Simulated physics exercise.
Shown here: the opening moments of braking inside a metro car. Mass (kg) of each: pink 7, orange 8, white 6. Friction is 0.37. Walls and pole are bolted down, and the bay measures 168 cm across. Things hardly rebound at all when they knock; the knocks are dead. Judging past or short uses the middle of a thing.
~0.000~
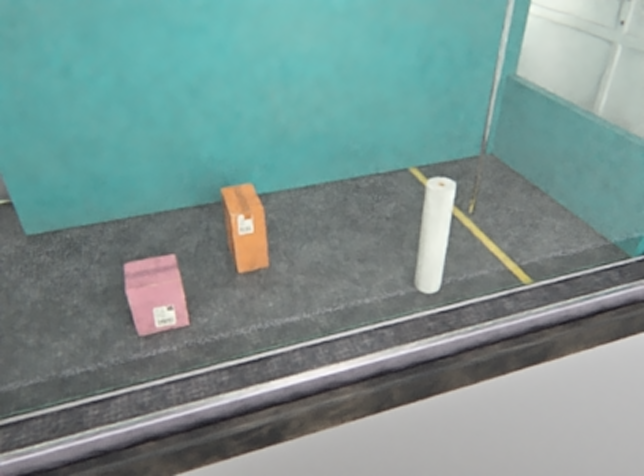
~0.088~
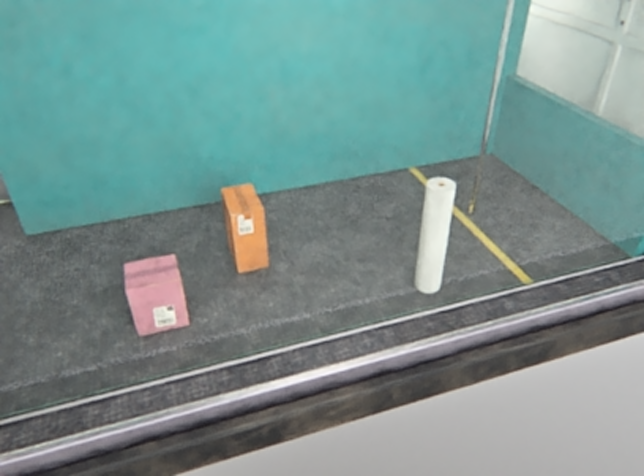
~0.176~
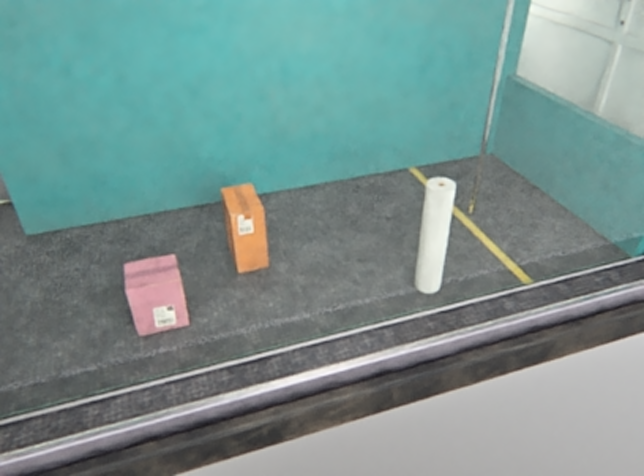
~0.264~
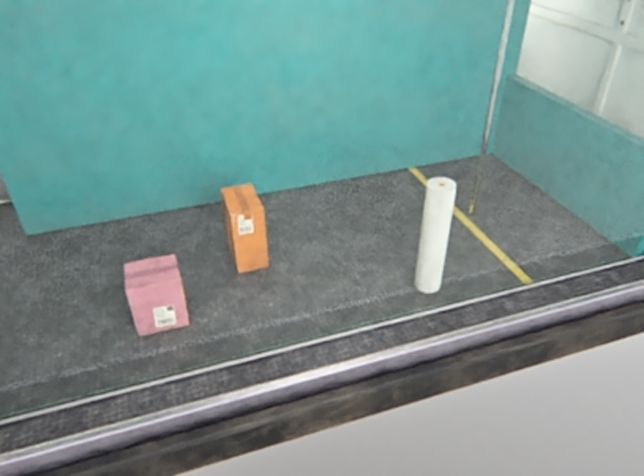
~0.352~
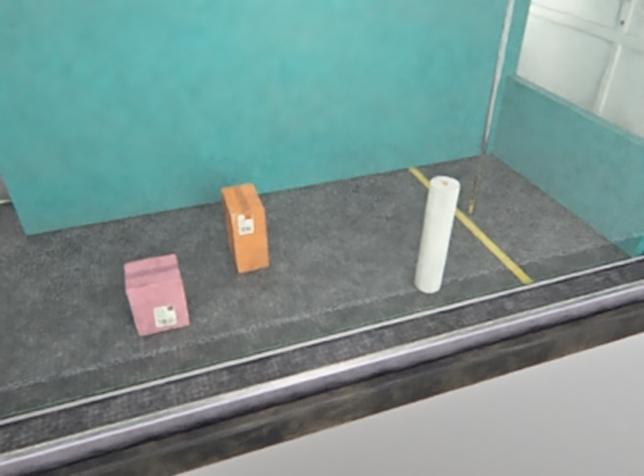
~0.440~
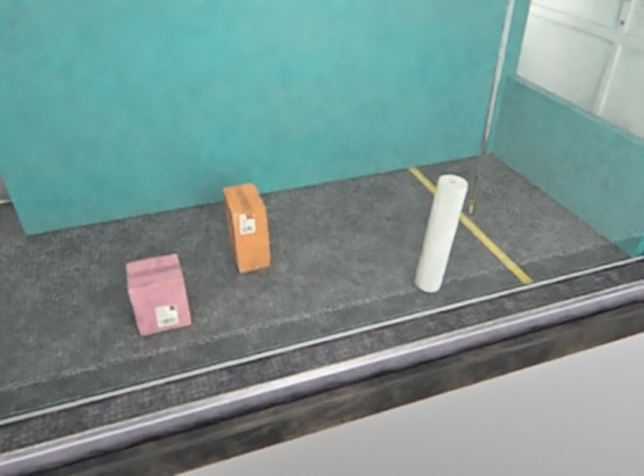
A tall white roll stands upright on a speckled dark grey floor, seen from above through a pane with a metal rail, beside a yellow line in a teal-walled bay. To its left are an upright orange box and, nearer the lower left, a squat pink pack, both with white labels. At first everything is still, then the roll leans rightward and the boxes shift very slightly right, while the view stays fixed.
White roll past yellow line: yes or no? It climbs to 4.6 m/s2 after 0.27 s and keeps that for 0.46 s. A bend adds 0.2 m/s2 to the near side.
Yes, past.
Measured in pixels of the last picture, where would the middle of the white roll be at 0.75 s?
Close to pixel (481, 240) in the final frame.
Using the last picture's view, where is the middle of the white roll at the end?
You'll find it around (535, 254) at the end.
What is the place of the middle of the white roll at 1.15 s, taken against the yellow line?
About 15 cm past.
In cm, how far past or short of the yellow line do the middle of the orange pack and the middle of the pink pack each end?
Orange pack: 140 cm short; pink pack: 200 cm short.
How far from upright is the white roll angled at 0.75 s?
About 50 degrees.
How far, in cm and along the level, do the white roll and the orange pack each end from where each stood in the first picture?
The white roll ends around 80 away and the orange pack around 25.
After 0.75 s the white roll is 29 cm short of the yellow line, tilted 55°, near (481, 240) in the last picture's view.
After 1.15 s the white roll is 14 cm past the yellow line, tilted 90°, near (534, 254) in the last picture's view.
After 1.65 s the white roll is 15 cm past the yellow line, tilted 90°, near (535, 254) in the last picture's view.
Final state at 1.9 s, pink pack stops short of the yellow line; orange pack stops short of the yellow line; white roll crosses the yellow line.
